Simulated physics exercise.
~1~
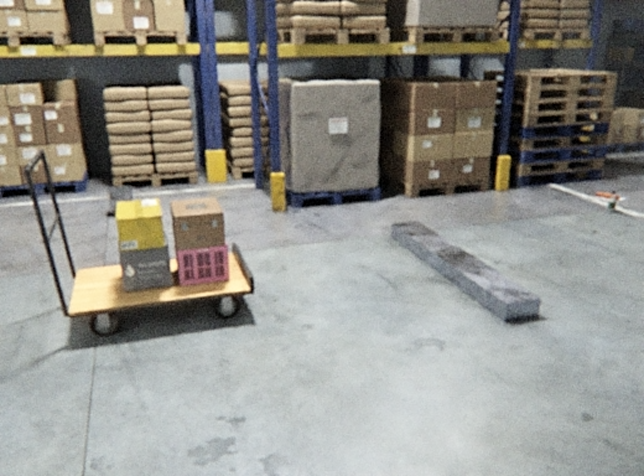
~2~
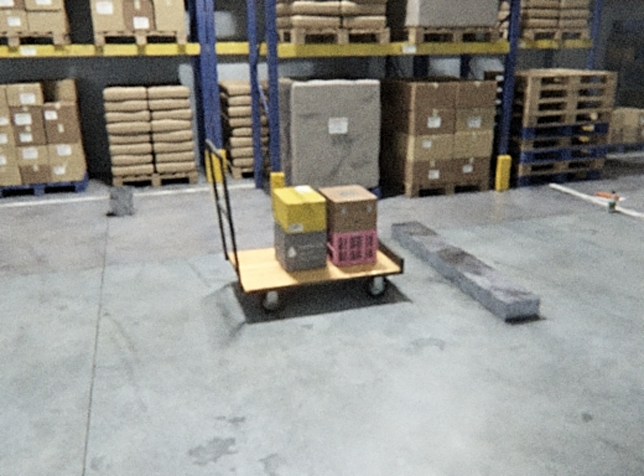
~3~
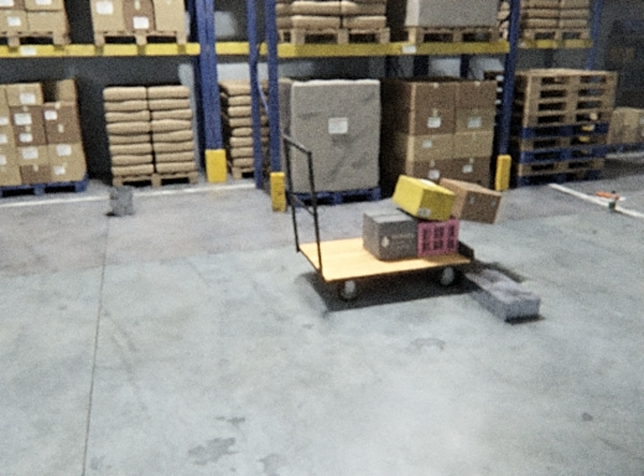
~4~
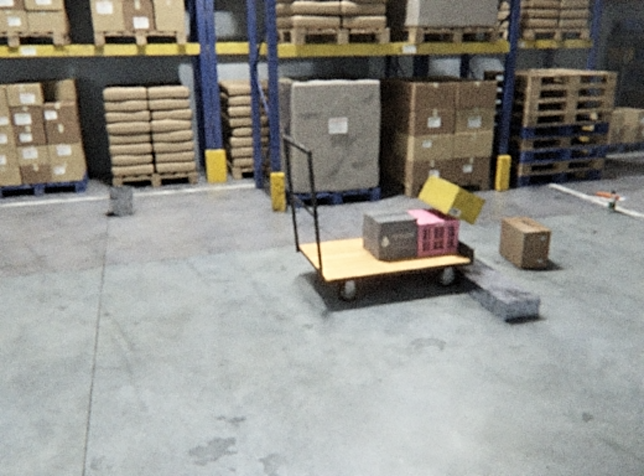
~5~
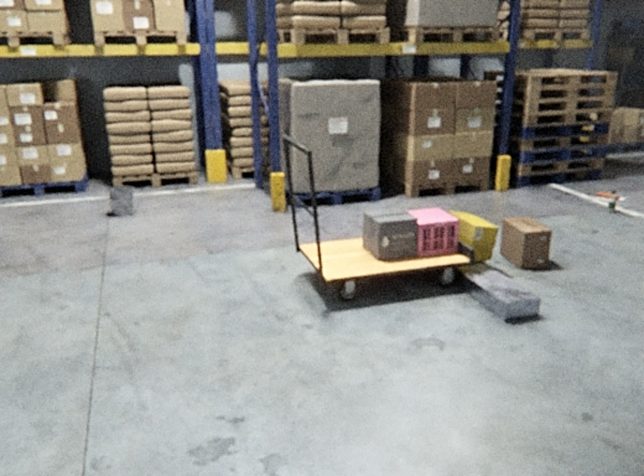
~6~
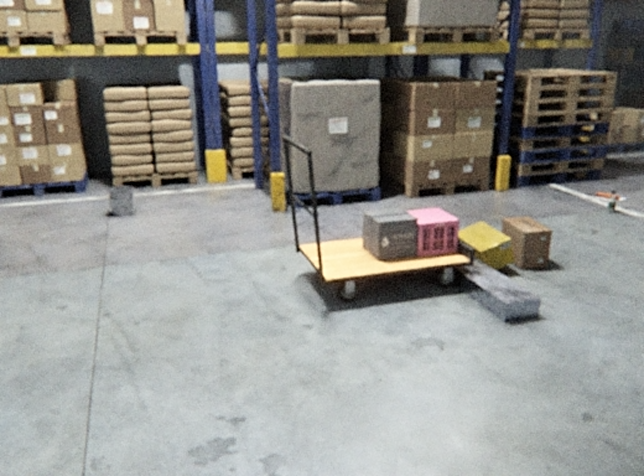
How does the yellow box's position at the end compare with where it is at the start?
At the start it sits on top of the grey box on the trolley at the left. By the end it is on the floor farther right, just past the trolley's front edge and beside the brown box.
